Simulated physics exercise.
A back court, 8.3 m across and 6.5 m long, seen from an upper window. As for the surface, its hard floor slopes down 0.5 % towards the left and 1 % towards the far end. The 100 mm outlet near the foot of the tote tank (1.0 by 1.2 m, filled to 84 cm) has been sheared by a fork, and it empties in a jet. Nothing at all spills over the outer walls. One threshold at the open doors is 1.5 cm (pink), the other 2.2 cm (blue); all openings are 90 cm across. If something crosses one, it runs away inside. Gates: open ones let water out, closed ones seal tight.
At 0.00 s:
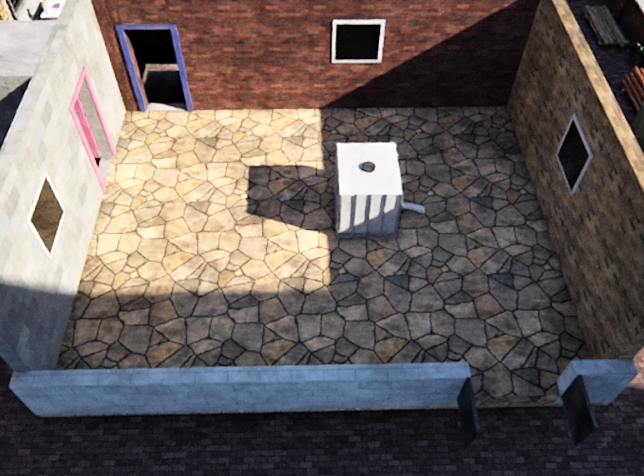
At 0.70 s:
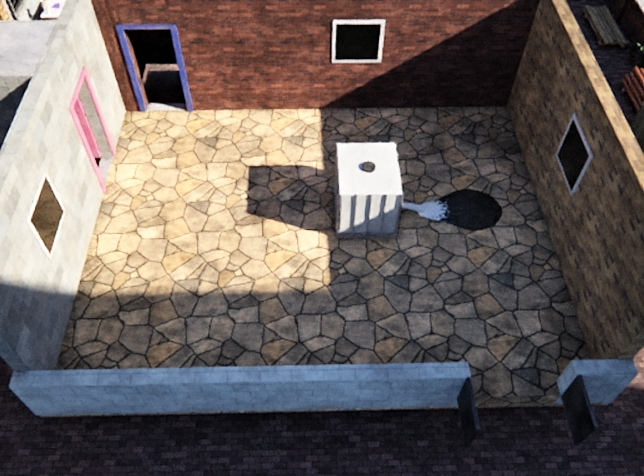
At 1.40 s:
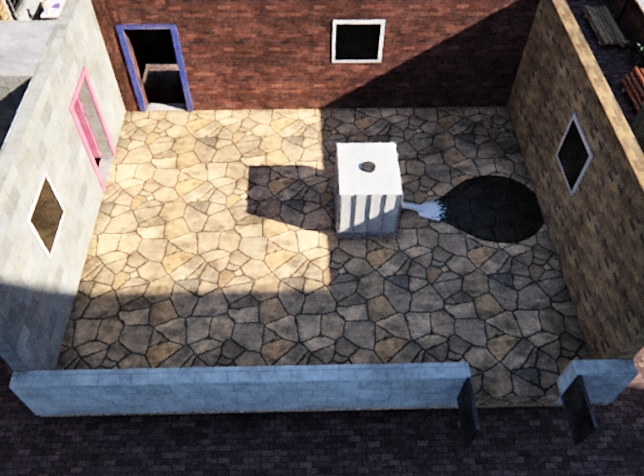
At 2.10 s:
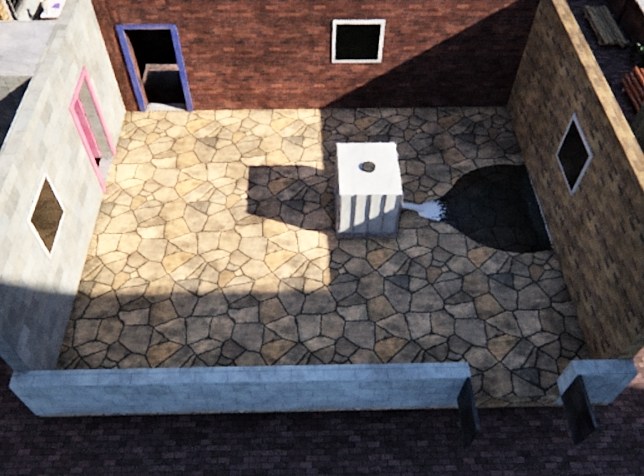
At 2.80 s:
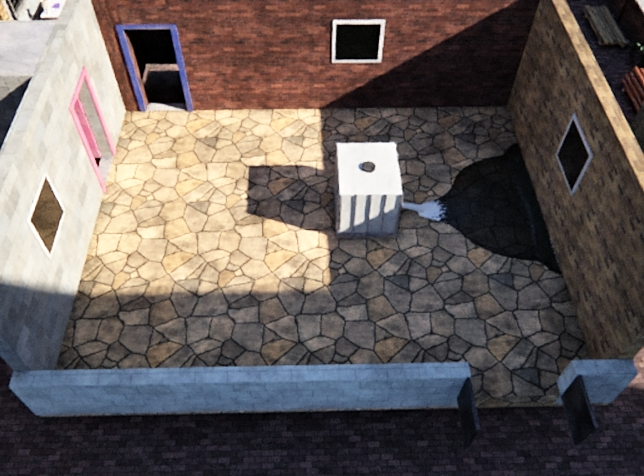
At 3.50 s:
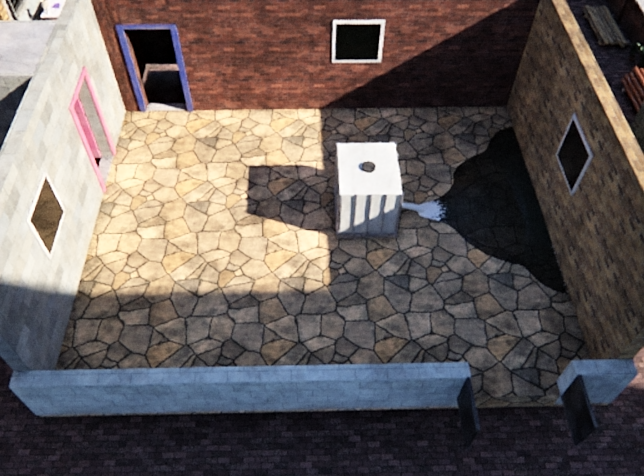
Water poured from a spout low on a white tank and spread rightward in a dark pool across the stone floor, reached the right-hand wall, then widened along it both ways.
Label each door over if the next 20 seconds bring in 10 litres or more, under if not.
Pink door under, blue door under.
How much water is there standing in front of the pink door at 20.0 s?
0.0 cm.
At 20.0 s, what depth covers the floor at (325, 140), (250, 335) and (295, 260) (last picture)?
Depths in turn: Around 1.4 cm, 0.0 cm, 0.6 cm.
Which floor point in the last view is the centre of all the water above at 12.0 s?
Centre of water: Approx. (468, 184).
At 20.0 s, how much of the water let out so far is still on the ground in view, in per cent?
100 %.
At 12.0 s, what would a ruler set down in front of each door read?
Depth (cm) - pink: 0.0, blue: 0.0.
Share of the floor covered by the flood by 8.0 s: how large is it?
About 20 percent of the floor.
After 5.0 s water covers 15 % of the floor and is deepest (5 cm) near (529, 211); pink door not reached, blue door not reached.
After 8.0 s water covers 20 % of the floor and is deepest (5 cm) near (425, 213); pink door not reached, blue door not reached.
After 12.0 s water covers 30 % of the floor and is deepest (5 cm) near (425, 213); pink door not reached, blue door not reached.
After 16.0 s water covers 40 % of the floor and is deepest (4 cm) near (425, 213); pink door not reached, blue door not reached.
After 20.0 s water covers 50 % of the floor and is deepest (4 cm) near (425, 213); pink door not reached, blue door 1.5 cm at the sill, 0 L in.
